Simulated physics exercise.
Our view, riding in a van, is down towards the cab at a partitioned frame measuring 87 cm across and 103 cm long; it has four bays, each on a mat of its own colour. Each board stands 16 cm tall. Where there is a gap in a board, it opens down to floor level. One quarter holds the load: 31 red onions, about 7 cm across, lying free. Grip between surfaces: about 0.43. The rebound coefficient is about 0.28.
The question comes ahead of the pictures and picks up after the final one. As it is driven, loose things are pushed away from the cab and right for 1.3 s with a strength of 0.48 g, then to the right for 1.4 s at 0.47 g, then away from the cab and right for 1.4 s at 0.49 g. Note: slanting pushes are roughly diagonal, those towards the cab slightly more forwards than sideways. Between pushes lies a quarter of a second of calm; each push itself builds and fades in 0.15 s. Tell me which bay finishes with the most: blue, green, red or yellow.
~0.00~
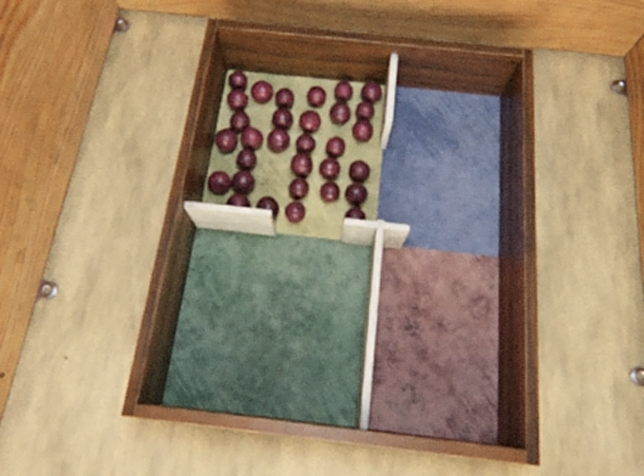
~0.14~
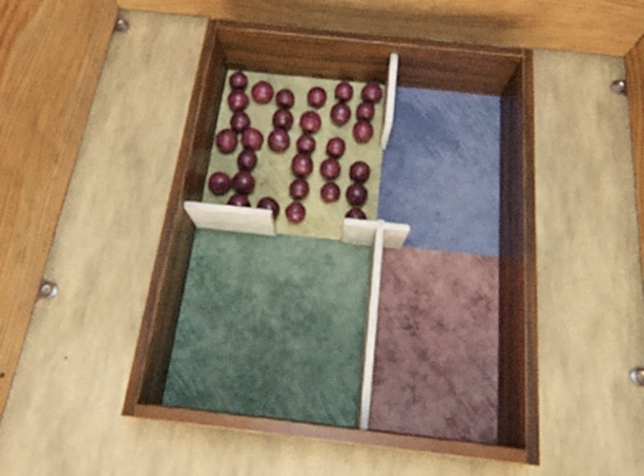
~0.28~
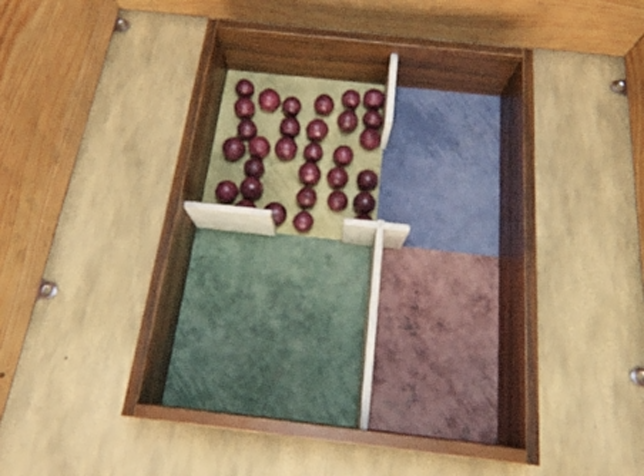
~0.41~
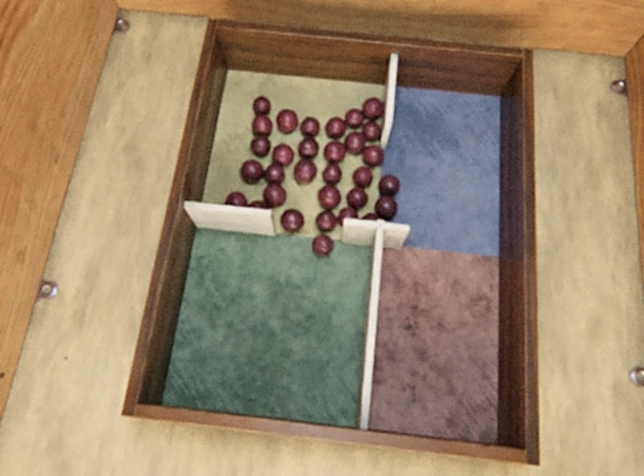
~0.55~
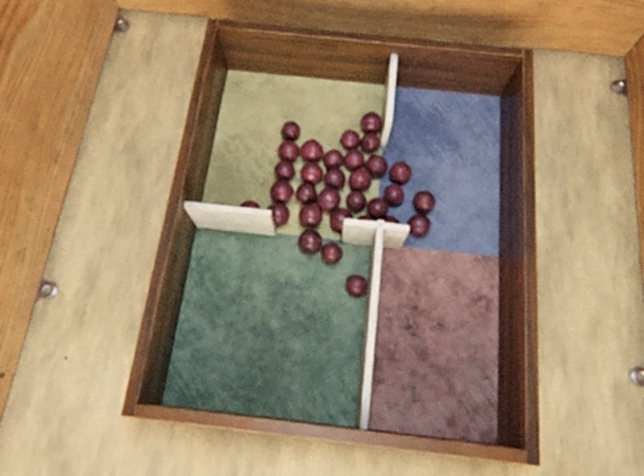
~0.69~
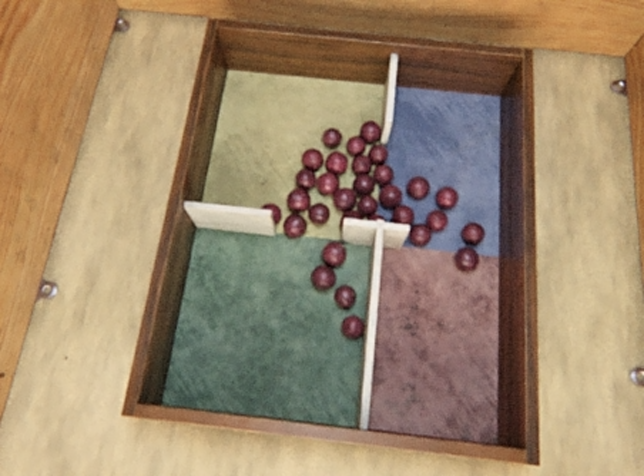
Red.
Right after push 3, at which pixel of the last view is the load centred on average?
The mean place sits near (439, 325).
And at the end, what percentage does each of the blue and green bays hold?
Roughly blue 20 %, green 30 %.
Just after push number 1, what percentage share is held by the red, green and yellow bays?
Red at 50, green at 30, yellow at 0 in a hundred.
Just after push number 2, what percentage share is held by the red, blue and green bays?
The split comes out as red 50 per cent, blue 20 per cent and green 30 per cent.
After push 1 (1.54 s), 16 in the red bay, 7 in the blue bay and 8 in the green bay.
After push 2 (3.19 s), 17 in the red bay, 6 in the blue bay and 8 in the green bay.
After push 3 (4.84 s), 17 in the red bay, 6 in the blue bay and 8 in the green bay.
Final count (at 5.12 s), 17 in the red bay, 6 in the blue bay and 8 in the green bay.
